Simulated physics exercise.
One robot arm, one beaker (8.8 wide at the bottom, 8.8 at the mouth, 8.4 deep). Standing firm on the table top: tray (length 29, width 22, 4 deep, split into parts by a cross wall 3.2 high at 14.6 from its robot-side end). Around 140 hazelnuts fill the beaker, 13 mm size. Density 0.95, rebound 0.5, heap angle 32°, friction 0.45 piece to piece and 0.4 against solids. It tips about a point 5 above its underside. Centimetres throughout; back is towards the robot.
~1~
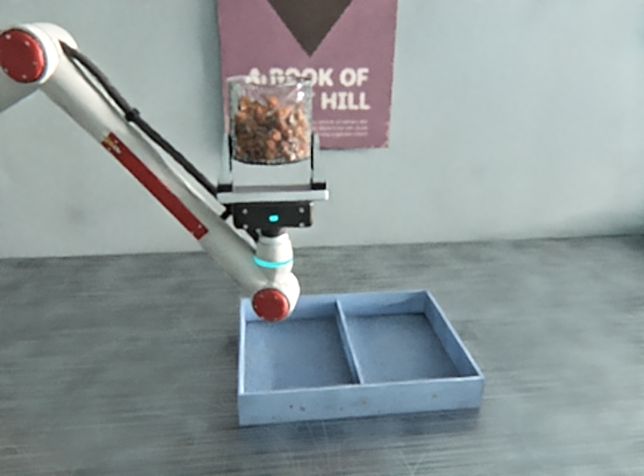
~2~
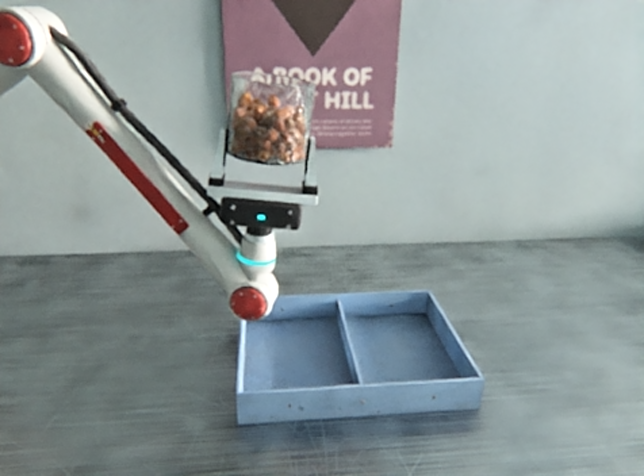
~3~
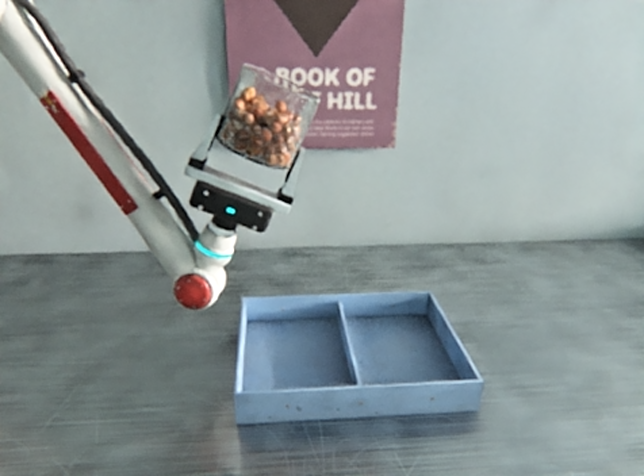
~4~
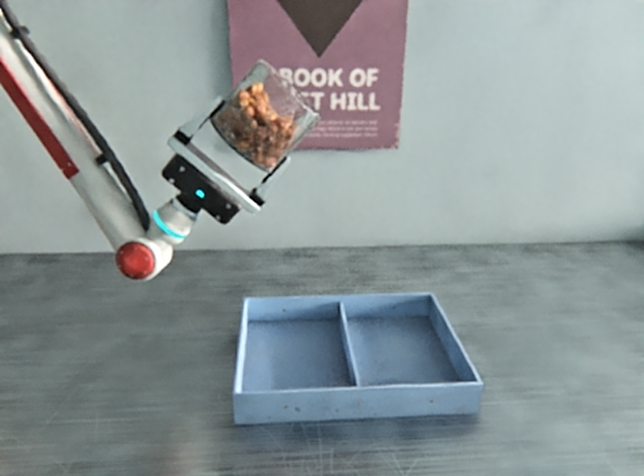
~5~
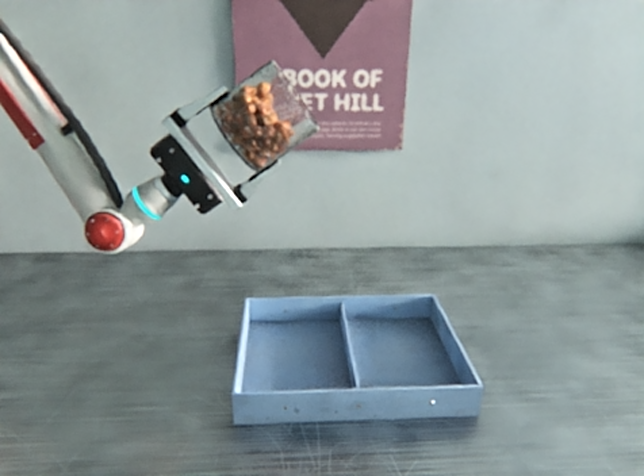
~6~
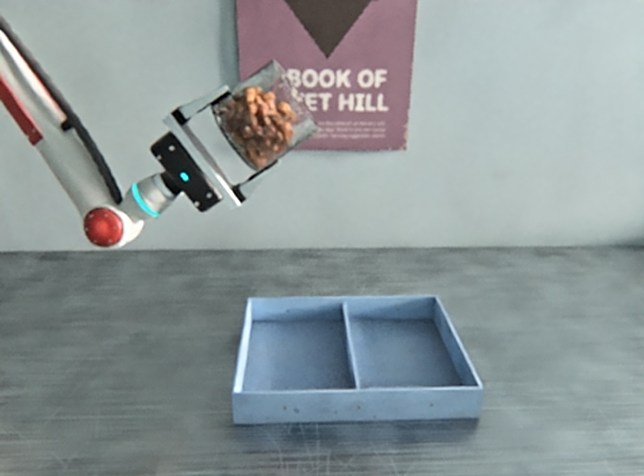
Above a gray tabletop with a divided blue tray, a robot arm tilting a clear beaker of hazelnuts steeply to the right.
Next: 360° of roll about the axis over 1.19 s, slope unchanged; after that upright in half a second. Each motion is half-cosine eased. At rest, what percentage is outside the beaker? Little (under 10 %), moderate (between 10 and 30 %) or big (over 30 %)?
A little share, under 10 %, ends outside the beaker.
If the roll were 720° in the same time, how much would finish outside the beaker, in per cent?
Then about 0 per cent.
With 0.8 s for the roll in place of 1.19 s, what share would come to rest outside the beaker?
It would be near 0 per cent.
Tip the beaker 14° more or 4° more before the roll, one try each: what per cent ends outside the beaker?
About 10 and 0 per cent.
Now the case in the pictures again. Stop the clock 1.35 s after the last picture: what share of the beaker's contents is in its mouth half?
Roughly 25 per cent.
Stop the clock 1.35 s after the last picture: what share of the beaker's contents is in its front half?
Some 45 per cent.
Then, 0.68 s on, tipped 56°, highest piece 37 above the table; 135 in the beaker.
Then, 1.35 s on, tipped 43°, highest piece 36 above the table; 135 in the beaker.
Then, 1.89 s on, upright, highest piece 36 above the table; 135 in the beaker.
Then, 2.59 s on, upright, highest piece 36 above the table; 135 in the beaker.
In the end, 135 in the beaker. That is 0 % outside the beaker.
